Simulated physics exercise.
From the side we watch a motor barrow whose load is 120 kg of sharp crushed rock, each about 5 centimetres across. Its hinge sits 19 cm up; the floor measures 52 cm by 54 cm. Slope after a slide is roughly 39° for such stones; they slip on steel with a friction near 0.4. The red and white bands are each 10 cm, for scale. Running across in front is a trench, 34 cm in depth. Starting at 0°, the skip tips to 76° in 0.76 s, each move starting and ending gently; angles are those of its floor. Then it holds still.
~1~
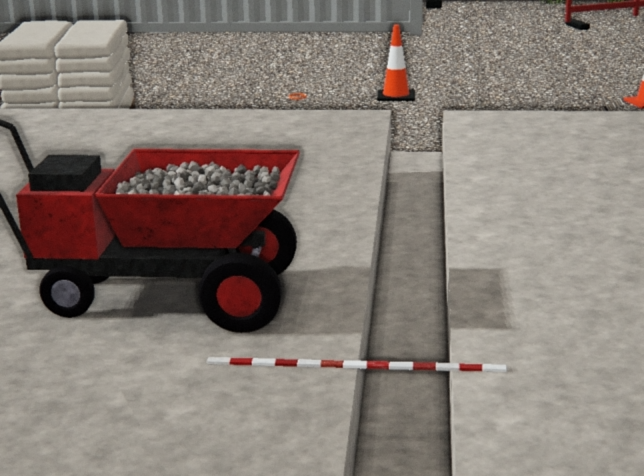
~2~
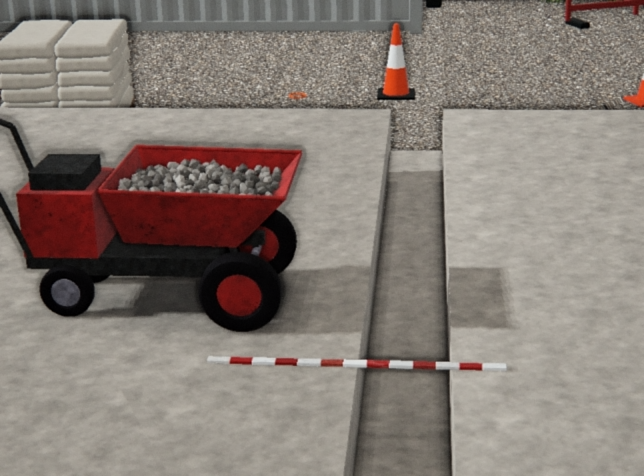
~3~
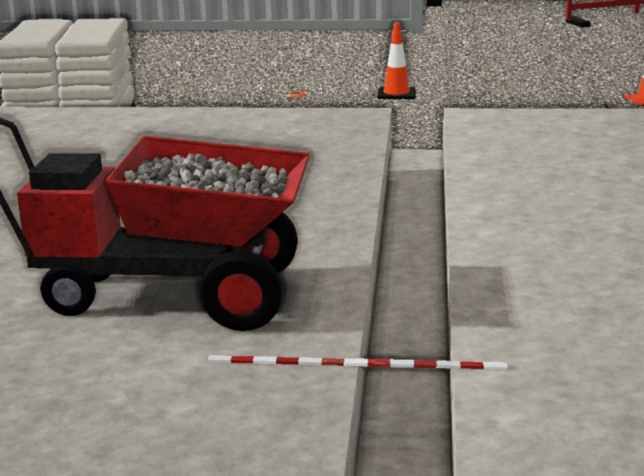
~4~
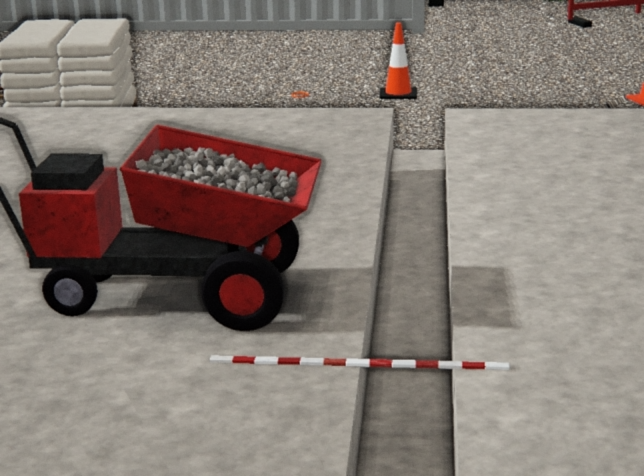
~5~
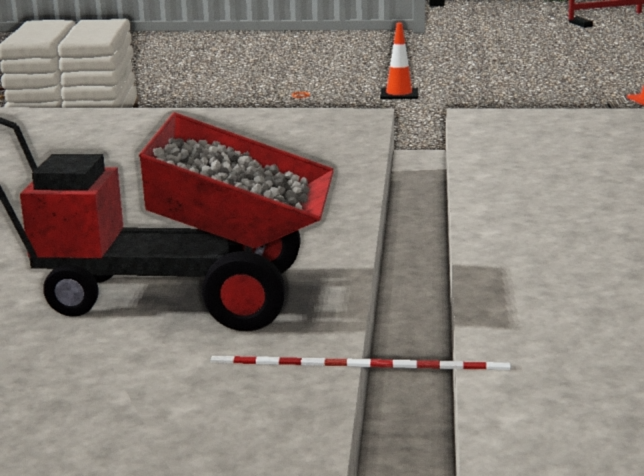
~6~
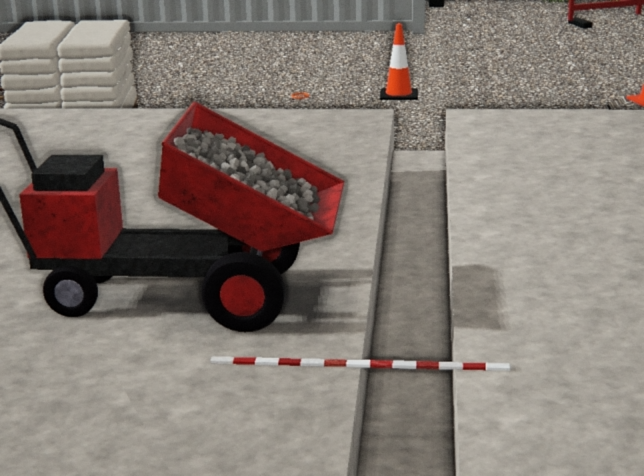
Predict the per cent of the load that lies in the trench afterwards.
100 per cent.
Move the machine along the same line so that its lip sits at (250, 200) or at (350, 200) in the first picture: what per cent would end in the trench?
From the first place around 65 per cent, from the other around 50.
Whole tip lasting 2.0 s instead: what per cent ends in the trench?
Probably about 100 in a hundred.
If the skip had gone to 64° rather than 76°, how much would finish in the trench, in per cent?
Then close to 75 per cent.
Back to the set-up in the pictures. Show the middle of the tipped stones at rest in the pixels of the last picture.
(414, 351).
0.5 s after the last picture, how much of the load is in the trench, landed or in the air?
Around 40 per cent of it.
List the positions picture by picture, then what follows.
The first frame shows lip at (282, 198), floor tilted 0°, highest stones at (197, 177).
The second frame shows lip at (285, 199), floor tilted 2°, highest stones at (182, 173).
The third frame shows lip at (293, 202), floor tilted 6°, highest stones at (171, 167).
The fourth frame shows lip at (306, 209), floor tilted 12°, highest stones at (173, 159).
In the fifth frame, the skip is at 20°, its lip at (320, 219); the top of the load is at (182, 147).
The sixth frame shows lip at (332, 233), floor tilted 29°, highest stones at (194, 139).
Then, 0.2 s after the last picture the floor is at 64°, 100 % in the skip; the foremost stones are at (356, 271).
Then, 0.5 s after the last picture the floor is at 76°, 60 % in the skip, 39 % in the trench; the foremost stones are at (440, 332).
Then, 0.9 s after the last picture the floor is at 76°, 11 % in the skip, 89 % in the trench; the foremost stones are at (448, 346).
Then, 2.8 s after the last picture the floor is at 76°, 0 % in the skip, 100 % in the trench; the foremost stones are at (448, 347).
